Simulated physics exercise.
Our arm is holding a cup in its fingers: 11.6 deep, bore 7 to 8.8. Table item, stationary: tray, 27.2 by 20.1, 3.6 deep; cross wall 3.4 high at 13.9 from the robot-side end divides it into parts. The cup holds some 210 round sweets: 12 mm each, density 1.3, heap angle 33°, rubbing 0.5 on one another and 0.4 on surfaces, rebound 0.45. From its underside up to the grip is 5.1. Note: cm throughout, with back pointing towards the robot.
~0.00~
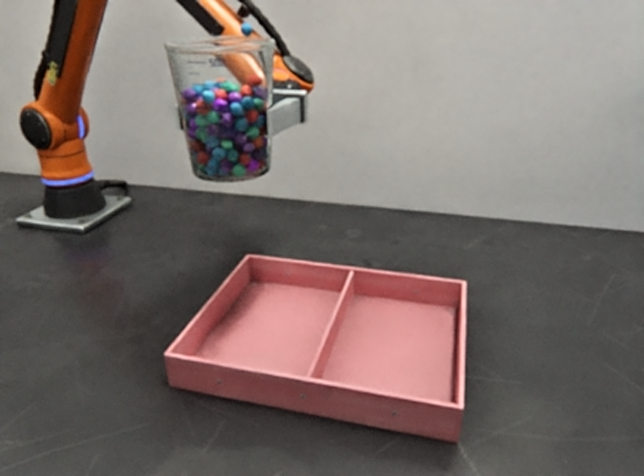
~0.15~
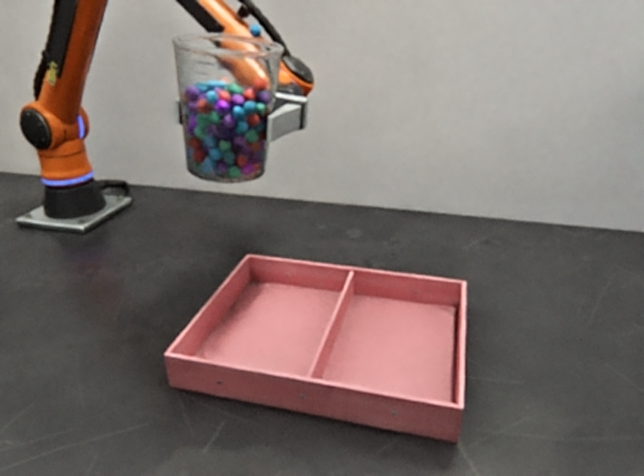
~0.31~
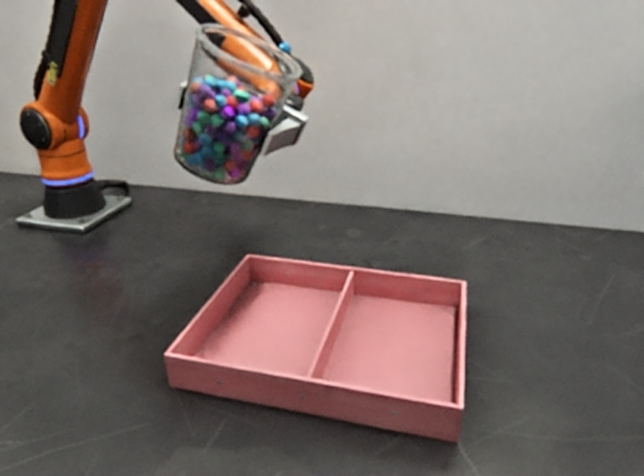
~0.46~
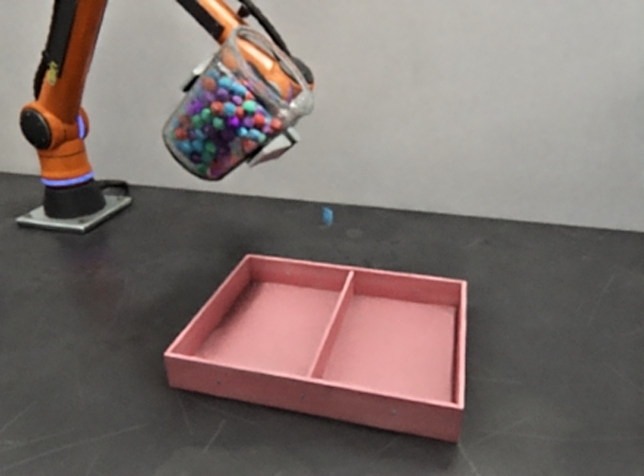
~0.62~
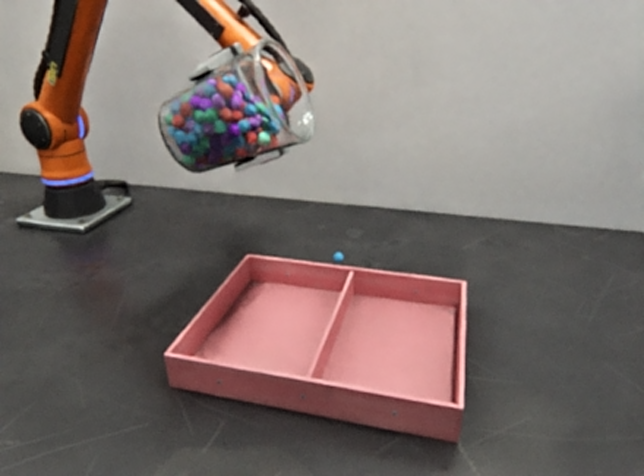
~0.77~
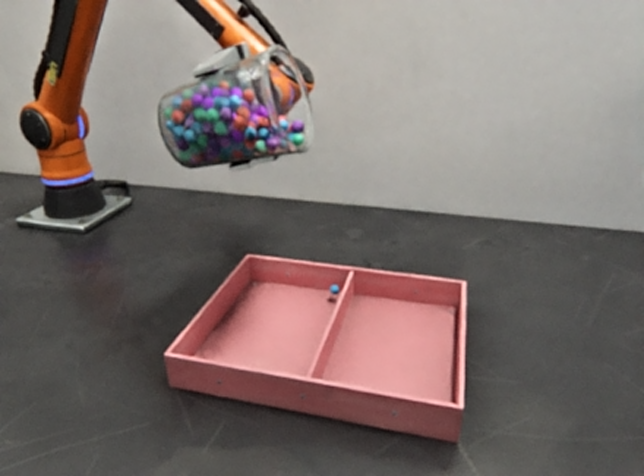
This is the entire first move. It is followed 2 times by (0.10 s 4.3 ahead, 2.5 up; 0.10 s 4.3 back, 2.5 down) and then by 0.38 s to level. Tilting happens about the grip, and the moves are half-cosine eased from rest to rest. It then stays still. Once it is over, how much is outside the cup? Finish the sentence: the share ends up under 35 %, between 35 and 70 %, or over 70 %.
The share ends up over 70 %.
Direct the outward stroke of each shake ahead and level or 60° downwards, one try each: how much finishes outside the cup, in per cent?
First try some 55 %, second try some 10 %.
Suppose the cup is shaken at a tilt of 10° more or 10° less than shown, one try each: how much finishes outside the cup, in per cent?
Roughly 100 per cent on the first try and 60 per cent on the second.
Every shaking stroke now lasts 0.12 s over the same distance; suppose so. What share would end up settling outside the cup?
That gives about 65 percent.
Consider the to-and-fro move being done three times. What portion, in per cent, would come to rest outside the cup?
Result: Approximately 90 per cent.
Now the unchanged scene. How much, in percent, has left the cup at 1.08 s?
About 65 per cent so far.
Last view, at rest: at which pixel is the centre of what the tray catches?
Centre estimate: About (418, 343).
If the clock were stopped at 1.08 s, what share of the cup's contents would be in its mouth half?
Some 60 percent is in that half.
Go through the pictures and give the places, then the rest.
In the first picture, cup middle at (227, 111), level; upper third of the load around (223, 98), from x 190 to 265, top at y 30; 210 in the cup.
In the second picture, cup middle at (228, 111), tilted 7° forward; upper third of the load around (224, 99), from x 190 to 265, top at y 30.
In the third picture, cup middle at (230, 111), tilted 25° forward; upper third of the load around (226, 100), from x 185 to 285, top at y 50; 209 in the cup, 1 in flight or on a rim.
In the fourth picture, cup middle at (232, 113), tilted 48° forward; upper third of the load around (224, 101), from x 175 to 330, top at y 75; 209 in the cup, 1 in flight or on a rim.
In the fifth picture, cup middle at (234, 115), tilted 66° forward; upper third of the load around (222, 103), from x 170 to 340, top at y 80; 209 in the cup, 1 in the robot-side part.
In the sixth picture, cup middle at (234, 116), tilted 73° forward; upper third of the load around (217, 105), from x 170 to 335, top at y 85; 209 in the cup, 1 in the robot-side part.
By 1.08 s, tilted 73° forward, highest piece 27 above the table; 73 in the cup, 34 in the far-side part, 1 in the robot-side part, 102 in flight or on a rim.
By 1.39 s, tilted 26° forward, highest piece 26 above the table; 134 in the far-side part, 45 in the cup, 21 on the table or floor, 4 in the robot-side part, 6 in flight or on a rim.
By 1.75 s, level, highest piece 24 above the table; 134 in the far-side part, 45 in the cup, 26 on the table or floor, 5 in the robot-side part.
By 2.80 s, level, highest piece 24 above the table; 134 in the far-side part, 45 in the cup, 26 on the table or floor, 5 in the robot-side part.
Final count, 134 in the far-side part, 45 in the cup, 26 on the table or floor, 5 in the robot-side part. That is 79 % outside the cup.
